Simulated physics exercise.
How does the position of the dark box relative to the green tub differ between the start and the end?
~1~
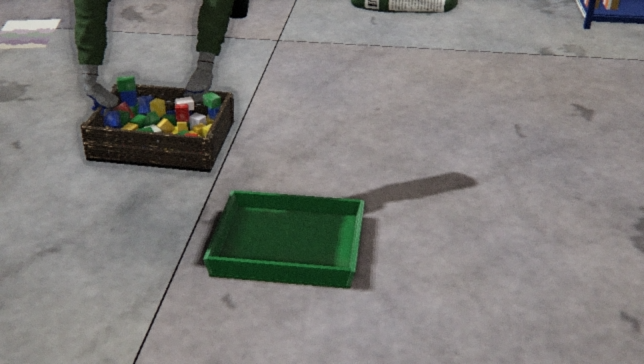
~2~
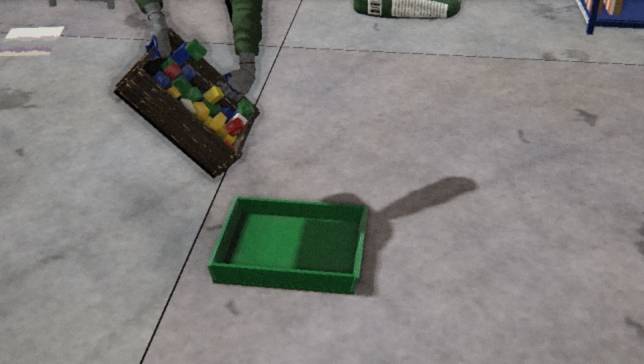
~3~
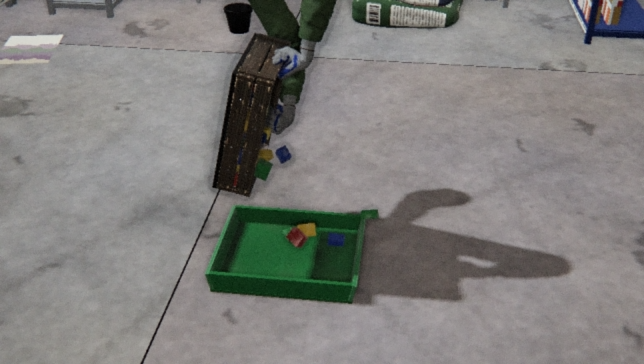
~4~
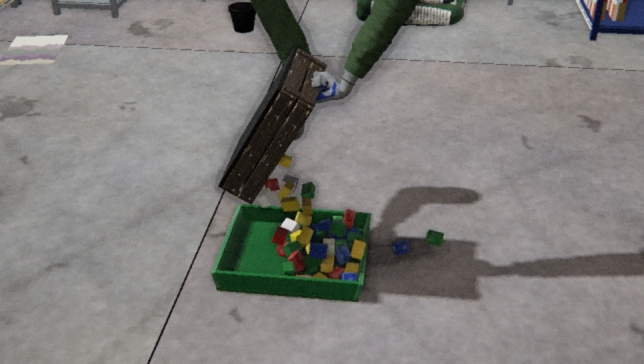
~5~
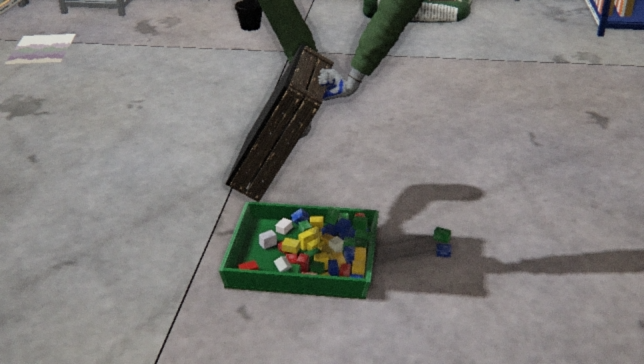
At the start the dark box sits behind the green tub and off to its left. By the end it is farther right, held steeply tipped just behind the tub.
